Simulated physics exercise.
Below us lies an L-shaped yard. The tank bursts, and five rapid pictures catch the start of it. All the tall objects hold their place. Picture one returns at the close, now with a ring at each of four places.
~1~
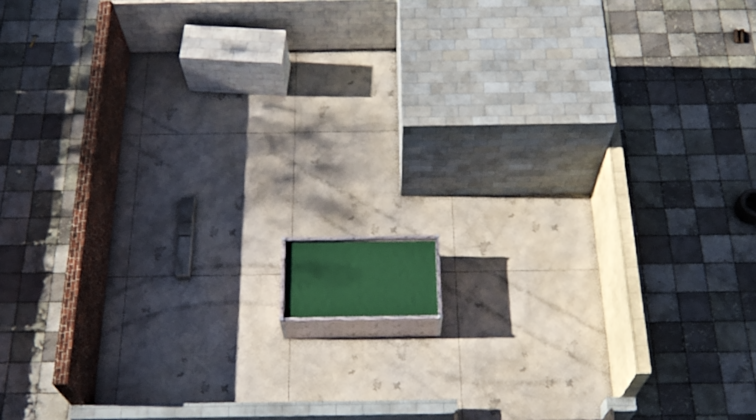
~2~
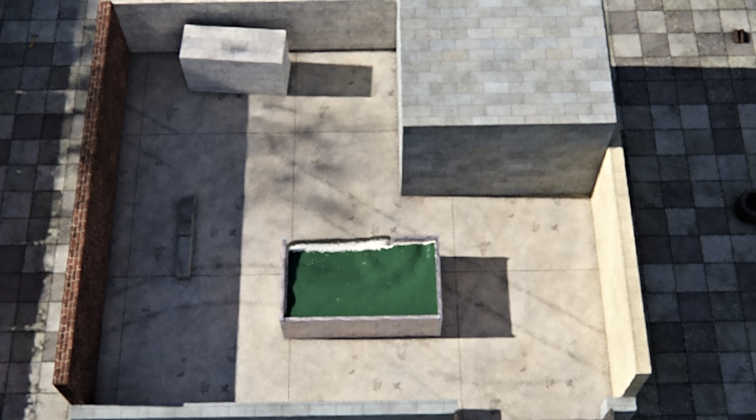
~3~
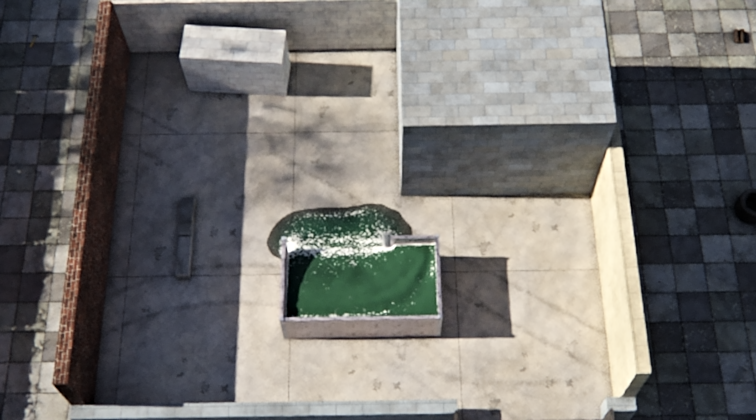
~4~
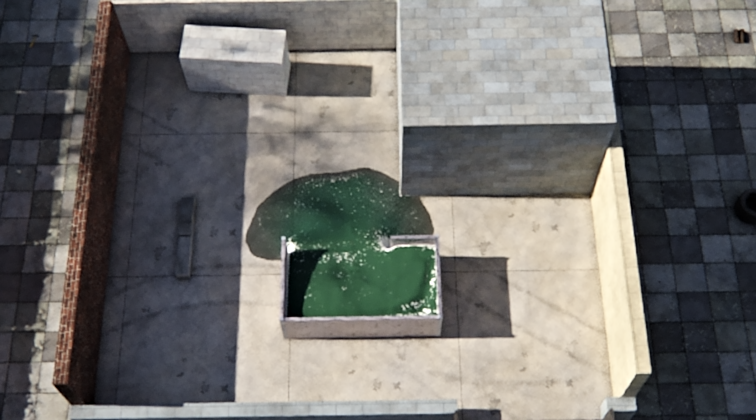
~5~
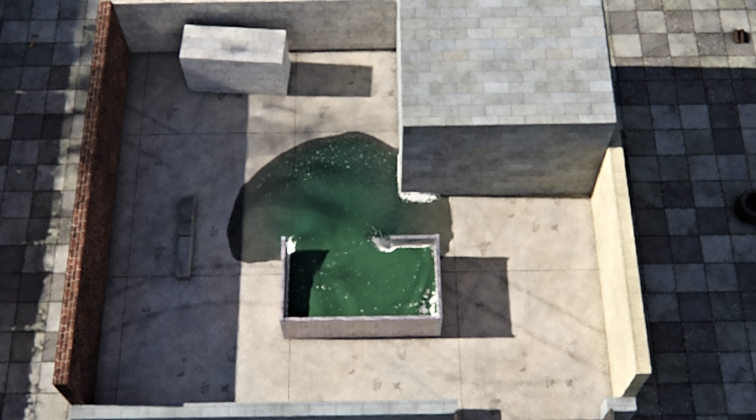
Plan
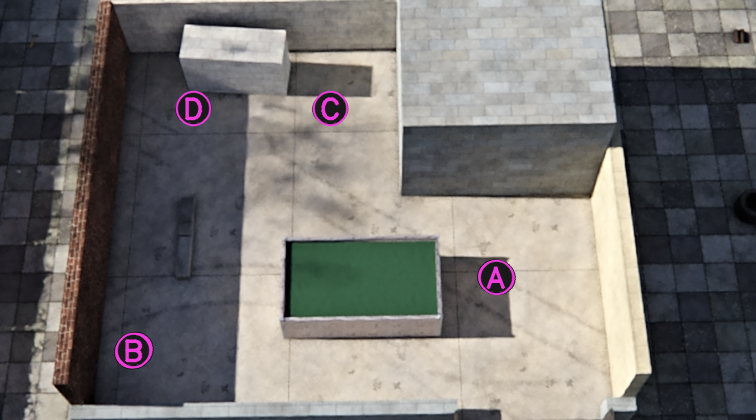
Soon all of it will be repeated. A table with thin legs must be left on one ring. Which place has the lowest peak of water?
The answer is spot A.
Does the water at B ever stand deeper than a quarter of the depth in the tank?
No, it does not.
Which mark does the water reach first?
C it is.
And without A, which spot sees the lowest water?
B.
In magenta, A at (496, 277); B at (133, 350); C at (330, 108); D at (193, 108).
If A is chosen, the water peaks at about 8 % of the depth that stood in the tank.
If B is chosen, the water peaks at about 16 % of the depth that stood in the tank.
If C is chosen, the water peaks at about 41 % of the depth that stood in the tank.
If D is chosen, the water peaks at about 31 % of the depth that stood in the tank.
